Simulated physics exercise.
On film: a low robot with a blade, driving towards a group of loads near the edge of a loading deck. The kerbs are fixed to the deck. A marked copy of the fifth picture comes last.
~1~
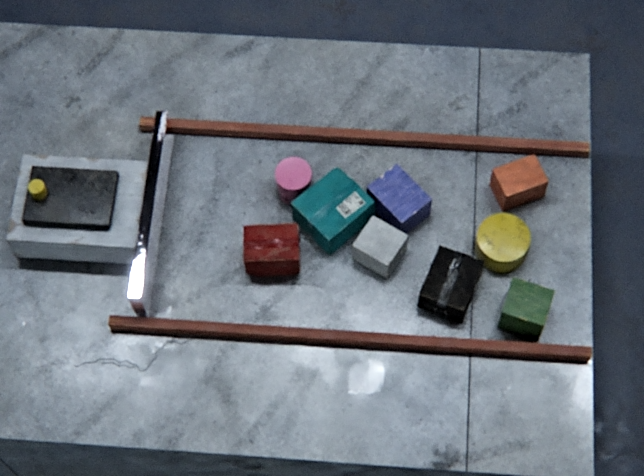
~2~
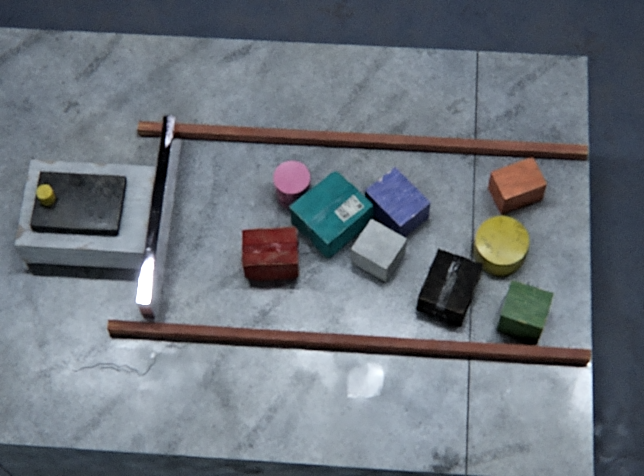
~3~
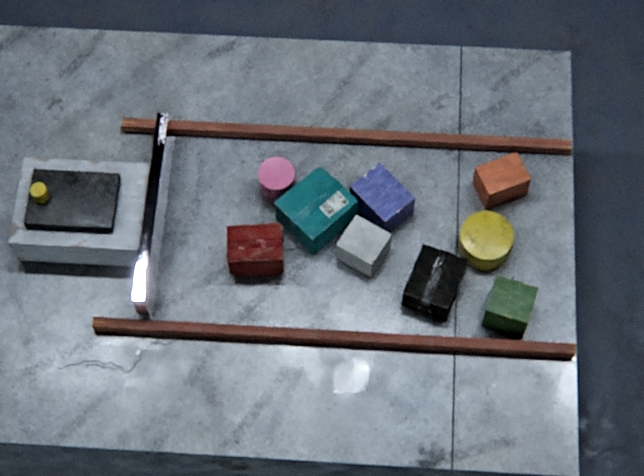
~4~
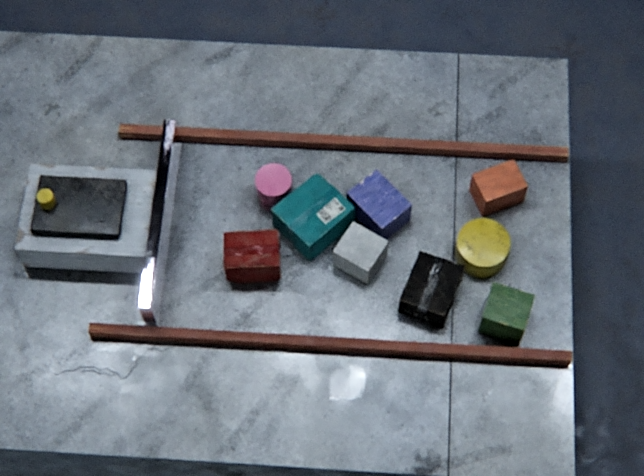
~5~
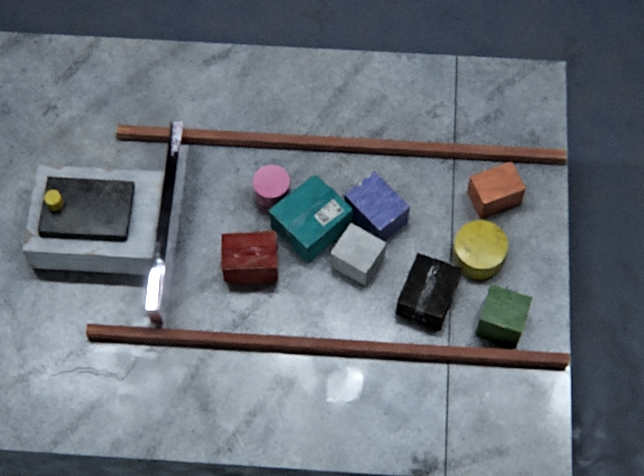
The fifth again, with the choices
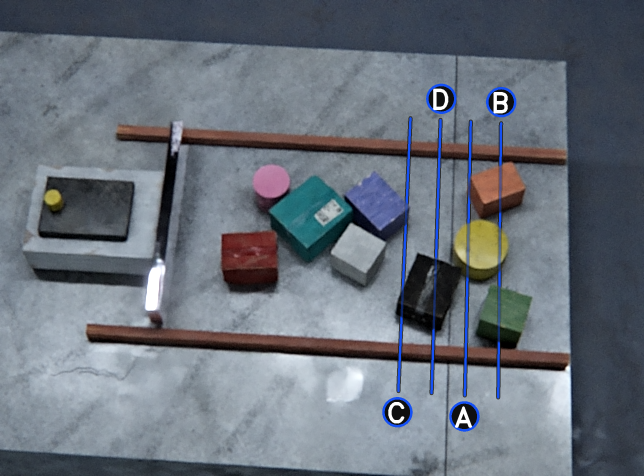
A low robot with a blade creeping slightly right between two wooden rails, toward scattered coloured blocks and canisters that stay unmoved.
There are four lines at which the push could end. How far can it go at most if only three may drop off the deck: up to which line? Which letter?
It can go as far as A.
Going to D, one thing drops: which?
It is the green crate.
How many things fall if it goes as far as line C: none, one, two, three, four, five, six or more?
By then, none.
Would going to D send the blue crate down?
No.
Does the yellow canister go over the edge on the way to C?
No.
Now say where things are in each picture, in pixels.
Robot (77, 197); red box (272, 250); yellow canister (502, 243), in the first picture.
Robot (85, 202); white crate (379, 251), in the second picture.
Robot (80, 200); green crate (510, 306), in the third picture.
Robot (86, 206); black parcel (431, 289), in the fourth picture.
Robot (94, 208); pink pail (272, 189); red box (251, 258); yellow canister (480, 250), in the fifth picture.
On the marked copy, A at (468, 252); B at (500, 254); C at (405, 248); D at (436, 250).
Taking A. A third of the way, robot (202, 214); pink pail (304, 186); red box (305, 279).
Two thirds of the way, robot (311, 220); green crate (530, 321); orange crate (508, 189).
When it is over, robot (394, 225); green crate over the edge; orange crate over the edge; three fallen.
As for the rest, B drops five; C is within the limit but short; D is within the limit but short.
